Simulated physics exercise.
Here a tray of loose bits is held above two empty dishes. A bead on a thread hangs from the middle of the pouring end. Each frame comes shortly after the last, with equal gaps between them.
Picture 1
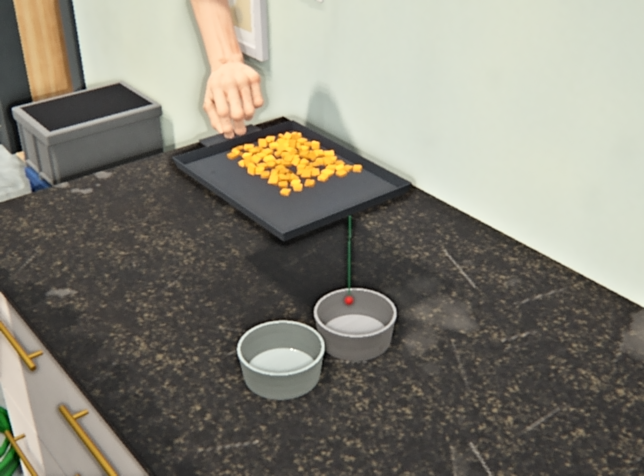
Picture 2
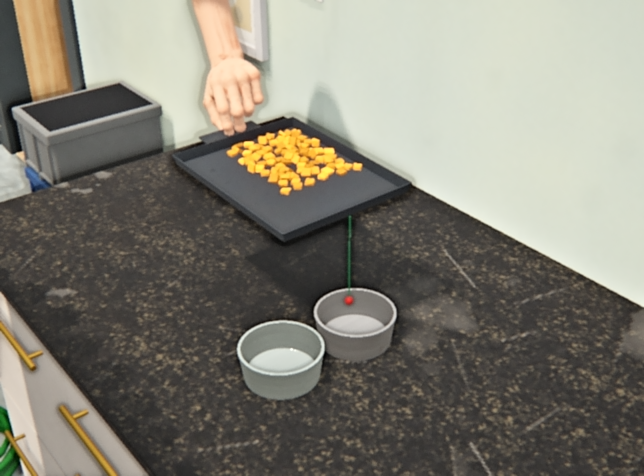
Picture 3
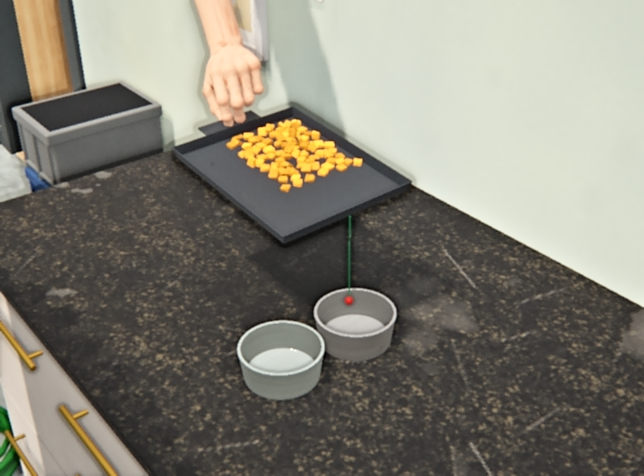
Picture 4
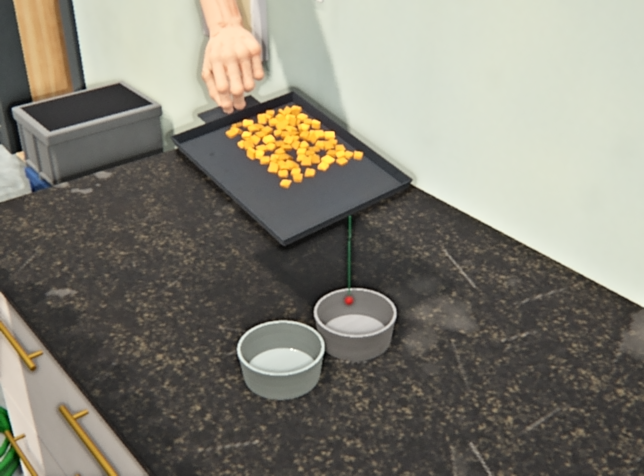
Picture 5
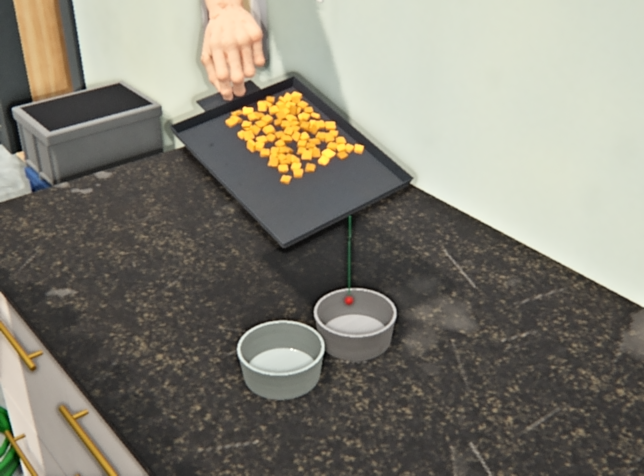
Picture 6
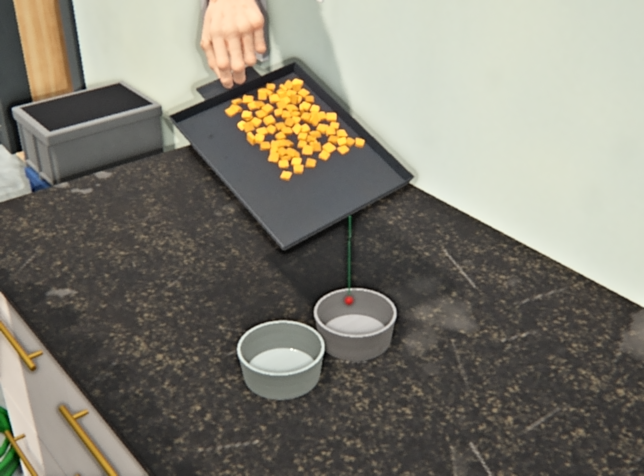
A hand at the far edge of a dark speckled countertop, seen from above at an angle beside a pale green wall, holds a black tray scattered with small orange-yellow pieces. Two empty grey dishes sit in front, a red bead hangs on a green thread by the right one, and a grey bin stands at left. The hand raises the tray's far end, slowly then more steeply, its near left corner dipping slightly, while the view stays still.
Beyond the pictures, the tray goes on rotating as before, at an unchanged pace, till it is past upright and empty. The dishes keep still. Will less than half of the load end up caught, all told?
No. It looks like most goes in the dishes, when all's done.
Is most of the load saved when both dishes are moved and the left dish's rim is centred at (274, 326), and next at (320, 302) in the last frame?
First shift, a minority share; second shift, a minority share.
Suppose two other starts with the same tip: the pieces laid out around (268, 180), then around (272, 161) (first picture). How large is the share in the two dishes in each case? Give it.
Near 80 and 70 percent respectively.
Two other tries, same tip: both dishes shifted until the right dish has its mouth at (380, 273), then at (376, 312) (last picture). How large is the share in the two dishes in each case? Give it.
Roughly 0% the first time and 80% the second time.
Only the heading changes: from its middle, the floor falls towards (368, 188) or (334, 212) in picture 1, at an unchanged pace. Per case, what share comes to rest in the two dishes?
For the first it's near 0 %, for the second near 30 %.
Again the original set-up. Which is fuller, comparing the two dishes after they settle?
Answer: The one at left.
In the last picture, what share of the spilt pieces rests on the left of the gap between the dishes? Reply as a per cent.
It comes out at roughly 30 percent.
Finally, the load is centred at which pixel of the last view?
The centre comes to rest close to (294, 373).
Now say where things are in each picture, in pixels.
Corners of the pouring end (284, 230) and (407, 182), level; middle of the load (289, 159), small crackers; left dish (306, 379); right dish (381, 341); bead on its thread (349, 301), in the first picture.
Corners of the pouring end (284, 231) and (407, 182), level; middle of the load (289, 157), in the second picture.
Corners of the pouring end (284, 233) and (407, 181), tipped barely, lowest at the left corner; middle of the load (289, 150), in the third picture.
Corners of the pouring end (284, 236) and (408, 179), tipped a little, lowest at the left corner; middle of the load (289, 140), in the fourth picture.
Corners of the pouring end (284, 240) and (409, 177), tipped clearly, lowest at the left corner; middle of the load (289, 131), in the fifth picture.
Corners of the pouring end (284, 243) and (409, 176), tipped clearly, lowest at the left corner; middle of the load (290, 122); left dish (306, 379); right dish (381, 341), in the sixth picture.
Just after the last frame, tray tipped steeply; the larger part on the tray; about a tenth in the air.
A moment on, tray tipped past a quarter turn; just a few on the tray; roughly half in the left dish; about a tenth in the right dish; roughly a quarter outside both; about a tenth in the air.
Further on, tray tipped past a quarter turn; roughly two thirds in the left dish; about a tenth in the right dish; roughly a third outside both.
When it is over, tray tipped past a quarter turn; roughly two thirds in the left dish; about a tenth in the right dish; roughly a third outside both.
